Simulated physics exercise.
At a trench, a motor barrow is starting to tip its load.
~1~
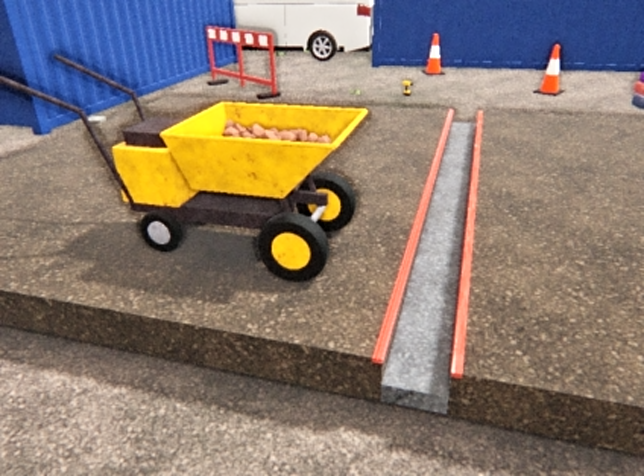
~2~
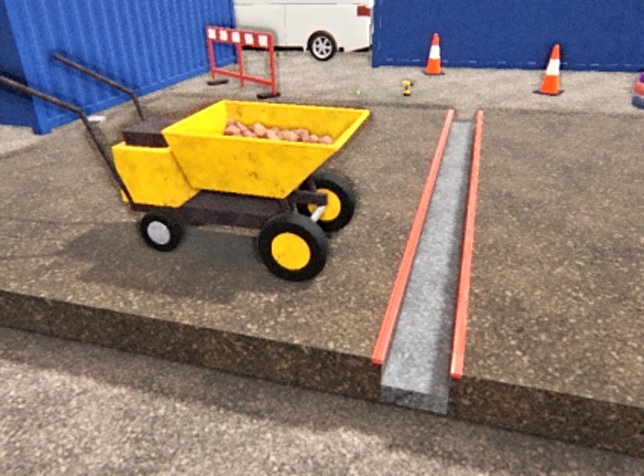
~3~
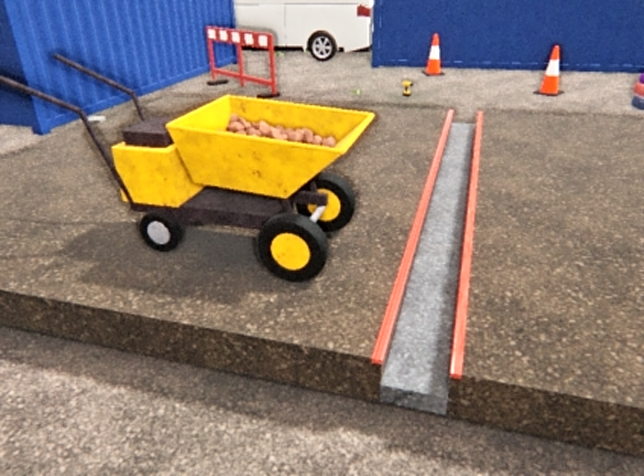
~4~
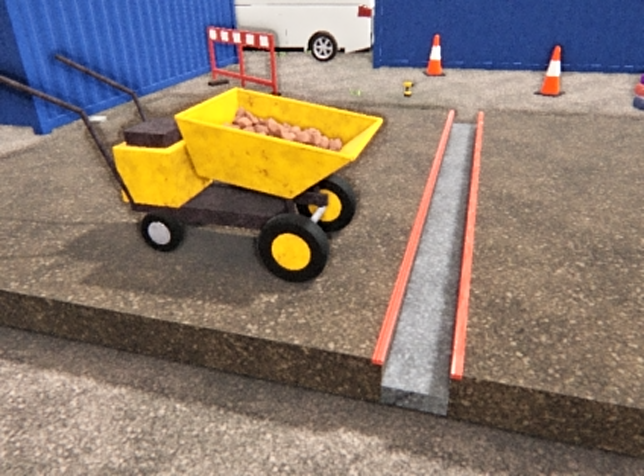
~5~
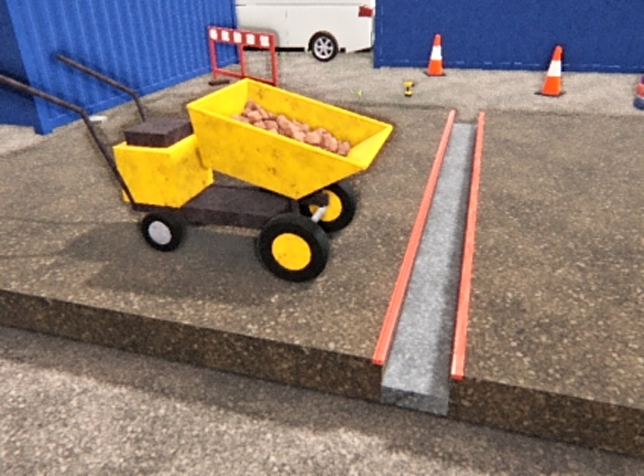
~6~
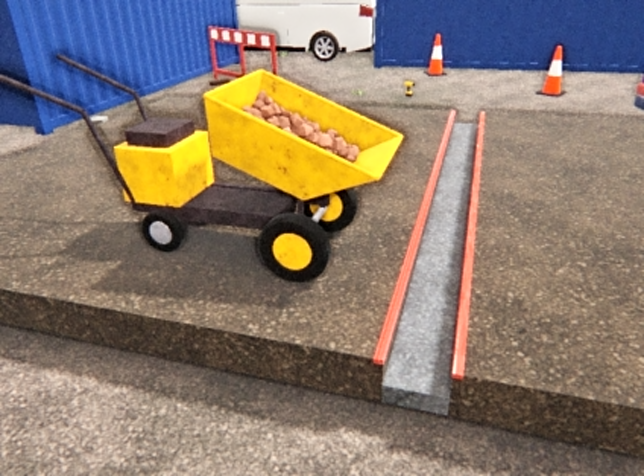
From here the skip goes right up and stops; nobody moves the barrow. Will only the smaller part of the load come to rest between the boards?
No, passes half.
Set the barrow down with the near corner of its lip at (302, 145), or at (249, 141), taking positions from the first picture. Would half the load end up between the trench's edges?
First attempt: Beyond half; second attempt: Short of half.
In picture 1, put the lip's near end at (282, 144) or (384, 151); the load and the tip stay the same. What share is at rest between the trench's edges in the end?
About 50 per cent, then about 0 per cent.
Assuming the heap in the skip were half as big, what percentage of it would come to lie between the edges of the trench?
Share: Approx. 100 %.
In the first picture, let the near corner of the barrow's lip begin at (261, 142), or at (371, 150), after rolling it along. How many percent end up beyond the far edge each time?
That works out to 0 per cent for the first position and 60 per cent for the second.
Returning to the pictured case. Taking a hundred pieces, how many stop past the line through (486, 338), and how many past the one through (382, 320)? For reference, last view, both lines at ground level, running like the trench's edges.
Around 0 in a hundred for the first, 80 in a hundred for the second.
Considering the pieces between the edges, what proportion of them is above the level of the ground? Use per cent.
Near 25 %.
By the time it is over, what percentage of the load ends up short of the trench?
I'd estimate about 0 per cent of the load.
Soon after the last picture, skip tipped steeply; all in the skip.
A little later, skip tipped right over; about two thirds in the skip; about a quarter in or heaped over the trench; a stray few beyond it; a stray few falling.
Later still, skip tipped right over; about a quarter in the skip; about two thirds in or heaped over the trench; a small part beyond it.
At rest, skip tipped right over; about a quarter in the skip; about two thirds in or heaped over the trench; a small part beyond it.
